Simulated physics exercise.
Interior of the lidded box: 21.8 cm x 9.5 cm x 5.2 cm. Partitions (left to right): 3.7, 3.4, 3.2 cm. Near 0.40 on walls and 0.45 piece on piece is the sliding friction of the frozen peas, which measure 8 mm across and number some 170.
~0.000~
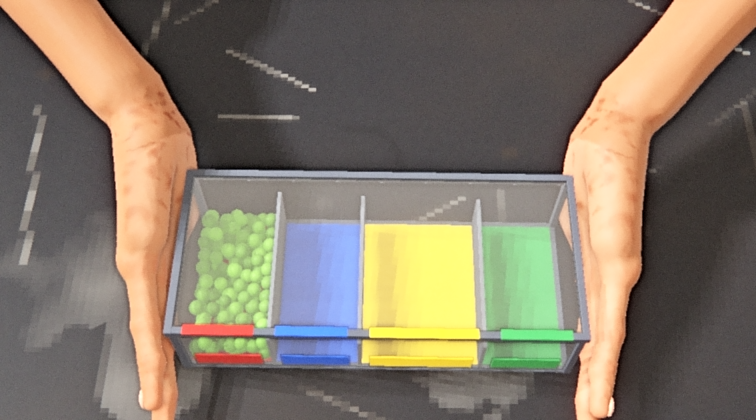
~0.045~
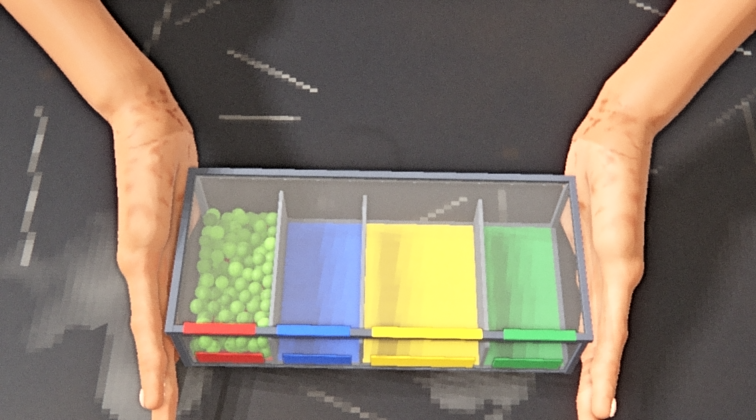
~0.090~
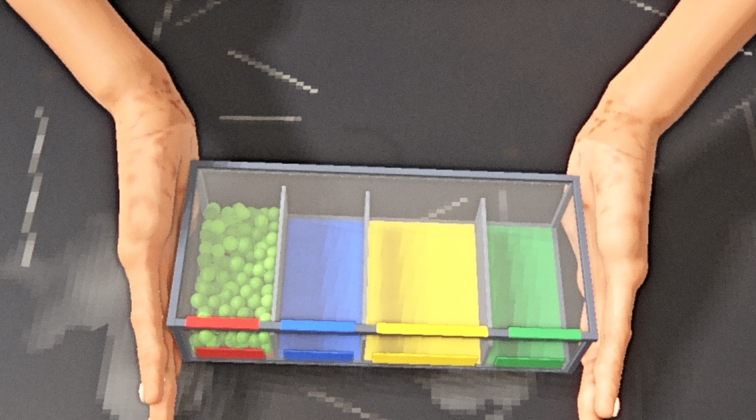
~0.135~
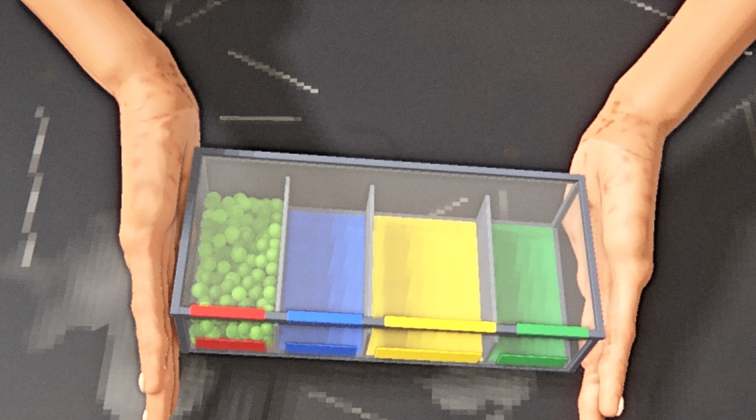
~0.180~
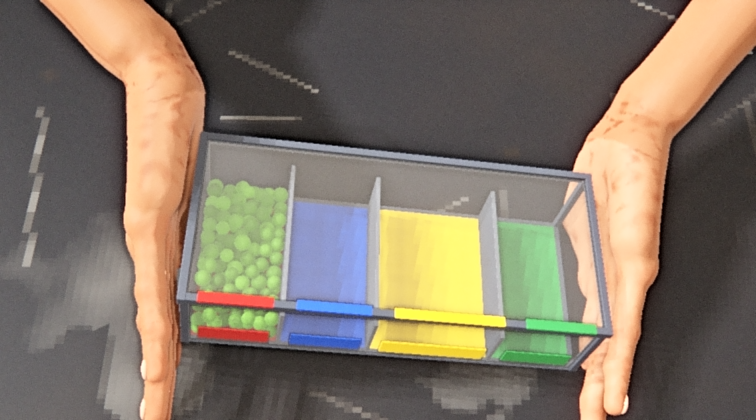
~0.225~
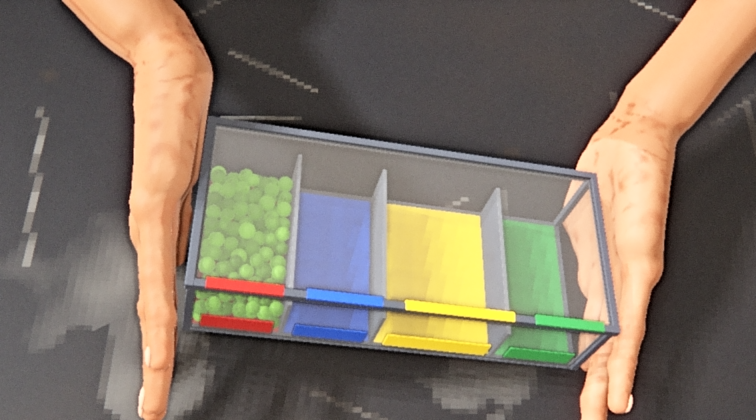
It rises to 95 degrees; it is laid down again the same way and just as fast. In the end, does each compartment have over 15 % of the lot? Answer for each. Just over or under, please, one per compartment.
Red: Over, blue: Under, green: Over, yellow: Under.
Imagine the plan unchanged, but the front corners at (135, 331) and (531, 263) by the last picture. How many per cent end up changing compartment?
Estimate: Around 0 %.
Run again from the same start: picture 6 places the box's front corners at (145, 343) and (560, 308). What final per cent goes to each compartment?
Red 100 %, blue 0 %, green 0 %, yellow 0 %.
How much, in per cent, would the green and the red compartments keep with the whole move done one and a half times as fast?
Final per cent - green: 20, red: 60.
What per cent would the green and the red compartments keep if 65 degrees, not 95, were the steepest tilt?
The green compartment would get 0 per cent and the red one 90 per cent.
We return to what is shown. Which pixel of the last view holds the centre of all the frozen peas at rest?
I'd put it at about (274, 262).
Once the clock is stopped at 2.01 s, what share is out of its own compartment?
Share: Approx. 35 %.
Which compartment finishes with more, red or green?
The red compartment ends up with more.
After 1.29 s, tilt 95 degrees; red 85 %, blue 10 %, green 5 %.
After 2.01 s, tilt 43 degrees; red 65 %, blue 5 %, green 25 %, yellow 5 %.
After 2.75 s, tilt 0 degrees; red 60 %, blue 10 %, green 25 %, yellow 5 %.
In the end, at 3.5 s, red 60 %, blue 10 %, green 25 %, yellow 5 %.
